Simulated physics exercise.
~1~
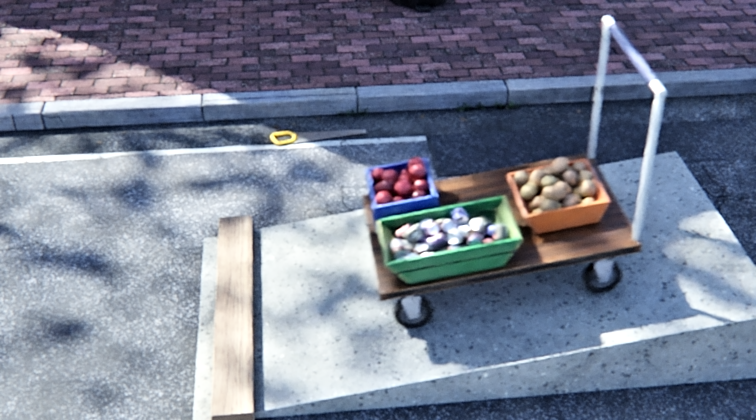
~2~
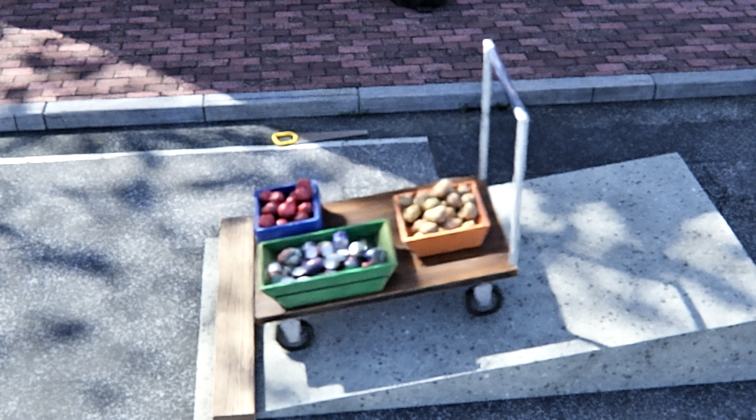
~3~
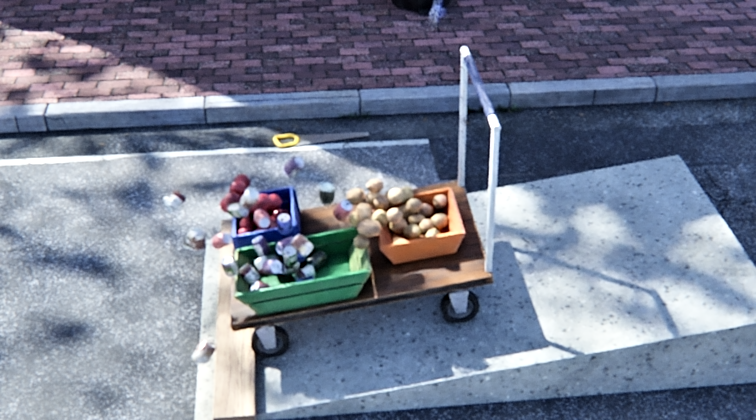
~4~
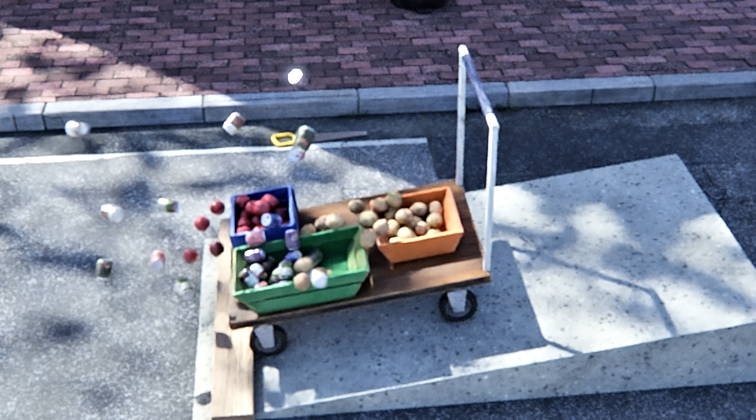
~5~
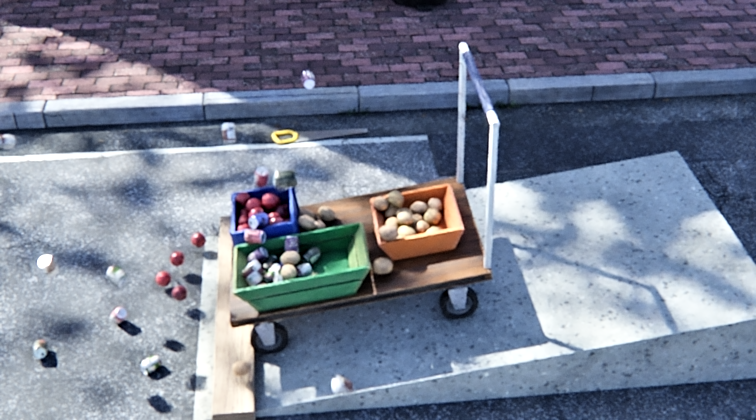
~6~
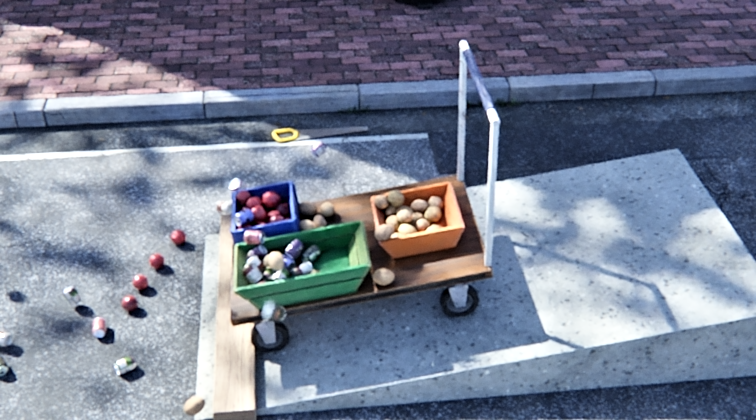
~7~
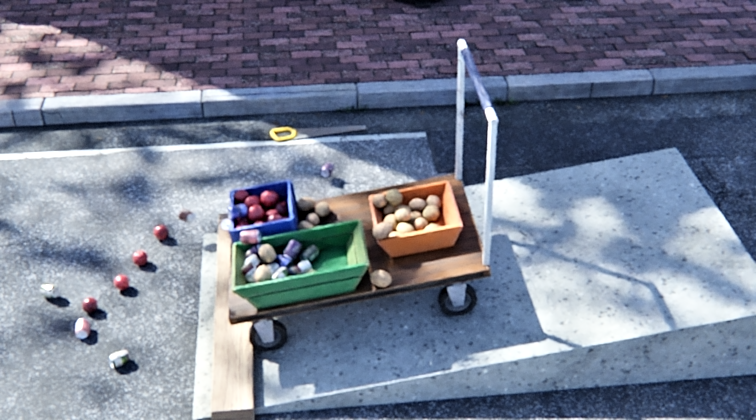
A trolley rolls left down a ramp, stops abruptly at a wooden step, and spills apples, cans and potatoes.
